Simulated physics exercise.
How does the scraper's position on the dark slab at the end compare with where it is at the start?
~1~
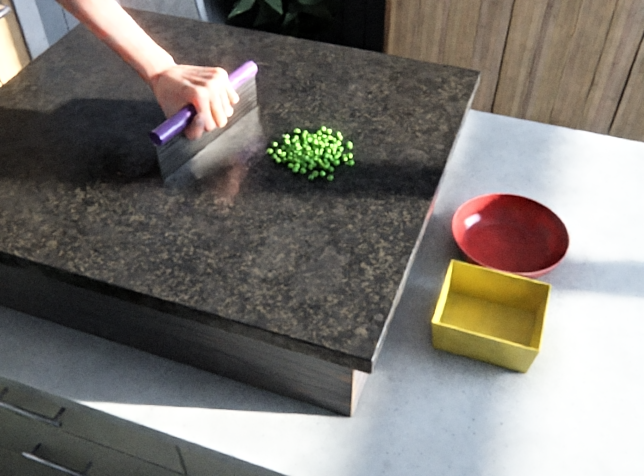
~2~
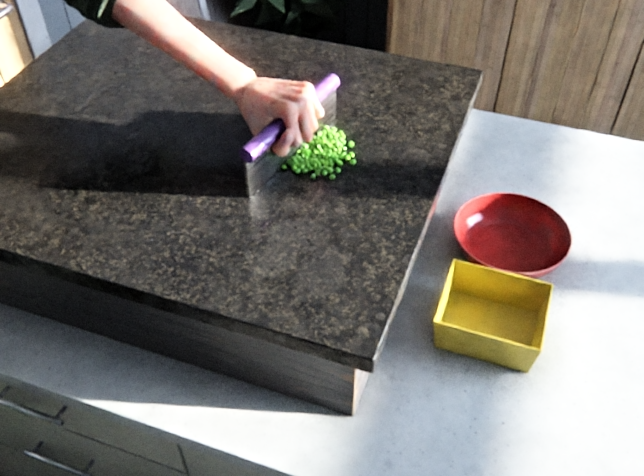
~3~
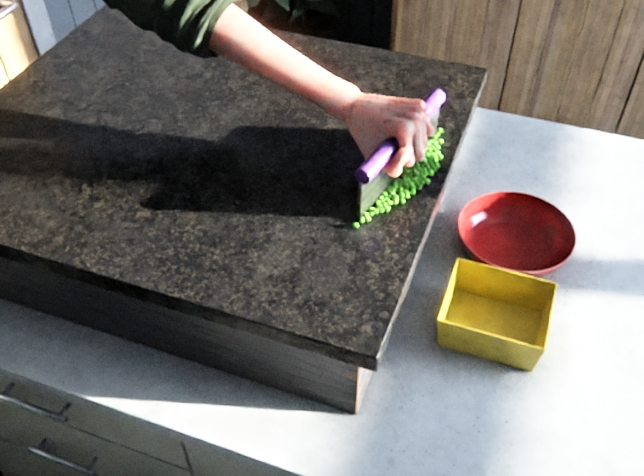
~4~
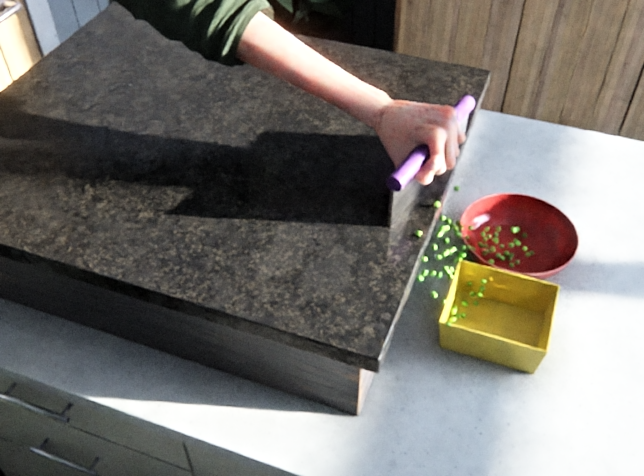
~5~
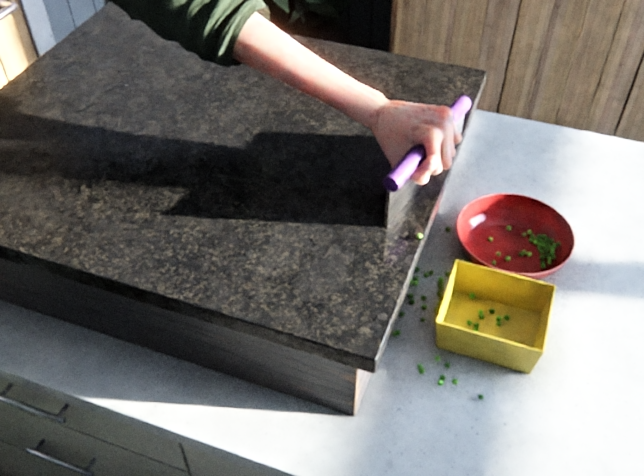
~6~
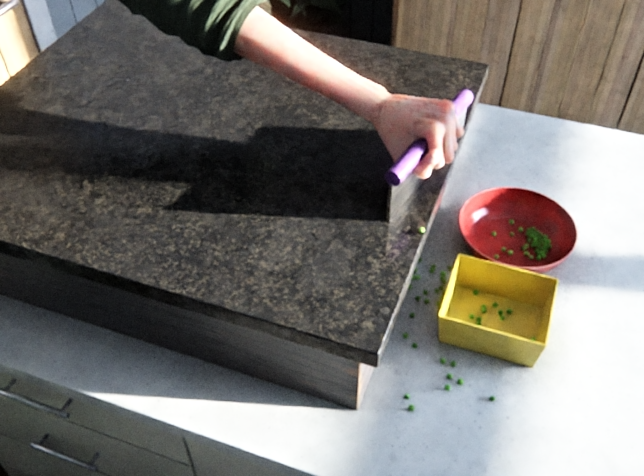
At the start the scraper is on the slab to the left of the heap of peas. By the end it is much farther right and rests at the slab's right edge, near the red bowl.
